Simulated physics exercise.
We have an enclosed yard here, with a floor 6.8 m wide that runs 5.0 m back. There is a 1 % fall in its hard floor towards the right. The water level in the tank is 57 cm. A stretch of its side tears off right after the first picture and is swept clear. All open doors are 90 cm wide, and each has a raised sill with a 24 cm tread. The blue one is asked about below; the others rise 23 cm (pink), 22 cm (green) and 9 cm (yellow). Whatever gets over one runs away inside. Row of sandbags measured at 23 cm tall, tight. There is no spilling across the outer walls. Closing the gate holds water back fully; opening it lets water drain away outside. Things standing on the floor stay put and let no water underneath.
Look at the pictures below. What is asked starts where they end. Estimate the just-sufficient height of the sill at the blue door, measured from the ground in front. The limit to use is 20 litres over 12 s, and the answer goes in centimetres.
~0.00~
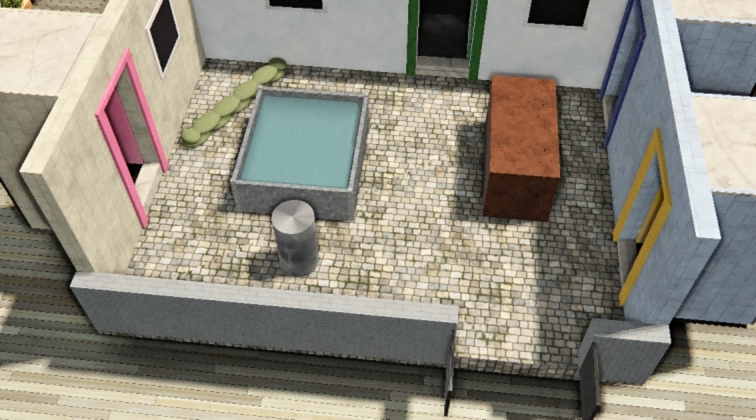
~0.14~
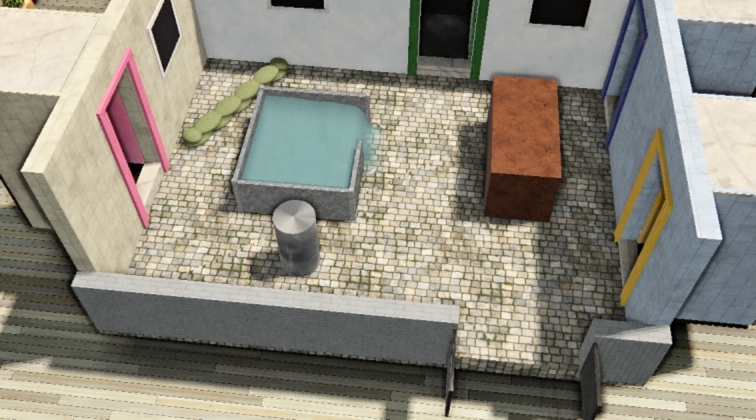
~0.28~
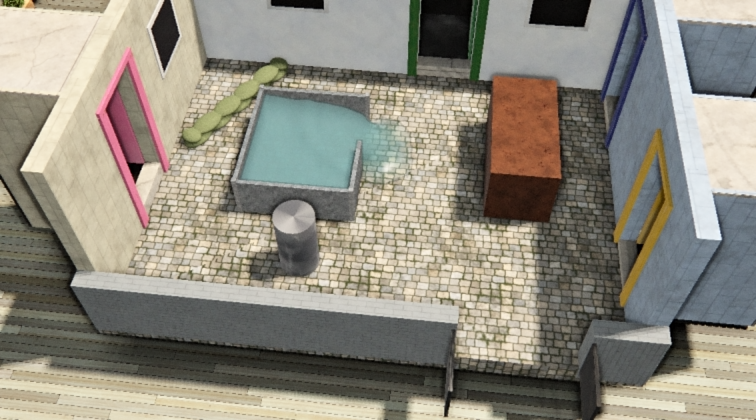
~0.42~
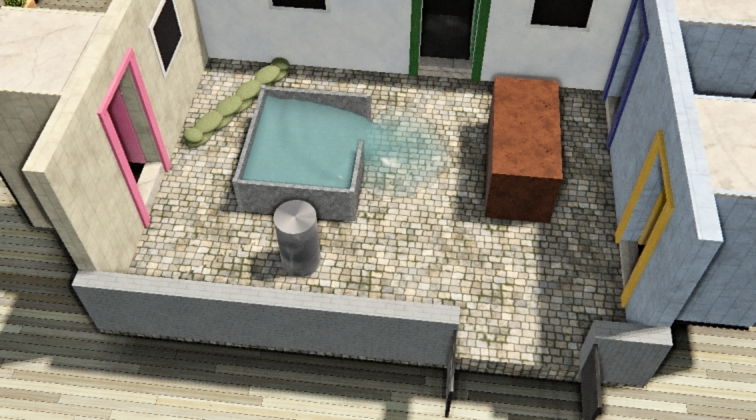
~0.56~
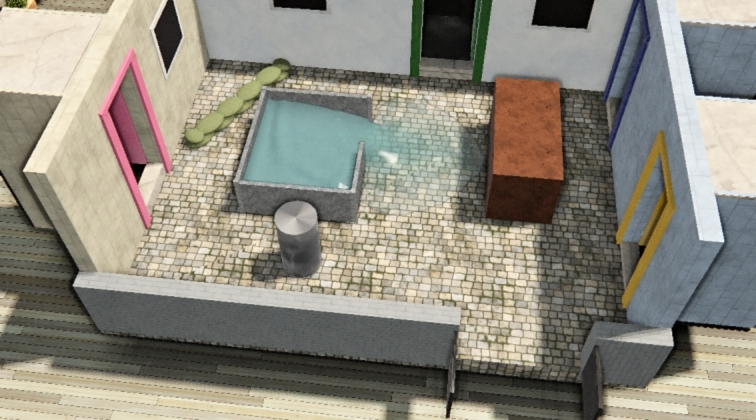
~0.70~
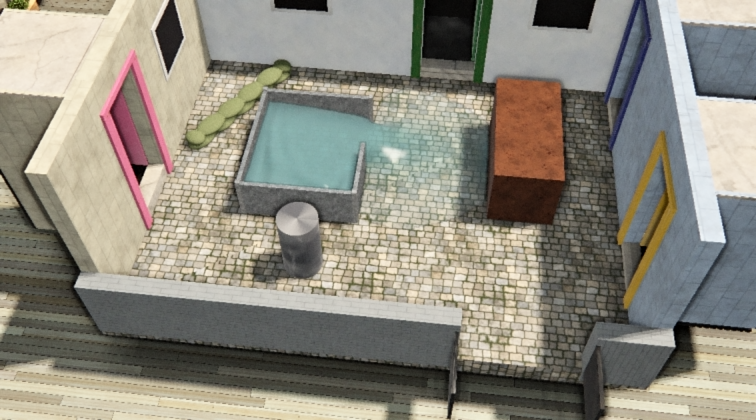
I would say 15 cm.
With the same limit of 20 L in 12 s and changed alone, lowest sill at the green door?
At green, roughly 11.5 cm.
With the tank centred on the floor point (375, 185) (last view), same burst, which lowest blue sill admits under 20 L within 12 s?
New minimum height: Approx. 9.0 cm.
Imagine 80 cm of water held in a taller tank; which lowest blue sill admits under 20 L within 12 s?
Around 22 cm high.
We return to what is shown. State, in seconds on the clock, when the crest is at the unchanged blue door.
The level tops out around 2.8 s.
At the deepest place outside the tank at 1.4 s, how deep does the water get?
Around 32 centimetres.
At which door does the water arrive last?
The pink one.
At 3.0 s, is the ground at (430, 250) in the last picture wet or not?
At that moment it's submerged.
After 1.4 s water covers 20 % of the floor, deepest (32 cm) near (477, 158); it has not reached the blue door.
After 3.0 s water covers 40 % of the floor, deepest (23 cm) near (599, 97); 18 cm at the blue door, 6 litres in over its 16 cm sill.
After 12.0 s water covers 90 % of the floor, deepest (8 cm) near (609, 357); 7 cm at the blue door, 14 litres in over its 16 cm sill.
At the blue door as built, the water arrived by 2.2 s and peaked near 19 cm at 2.8 s.
Run again over the same 12 s with other heights there, 34 litres in over 13 cm, 7 litres over 18 cm. The limit of 20 litres is kept from about 15 cm up.
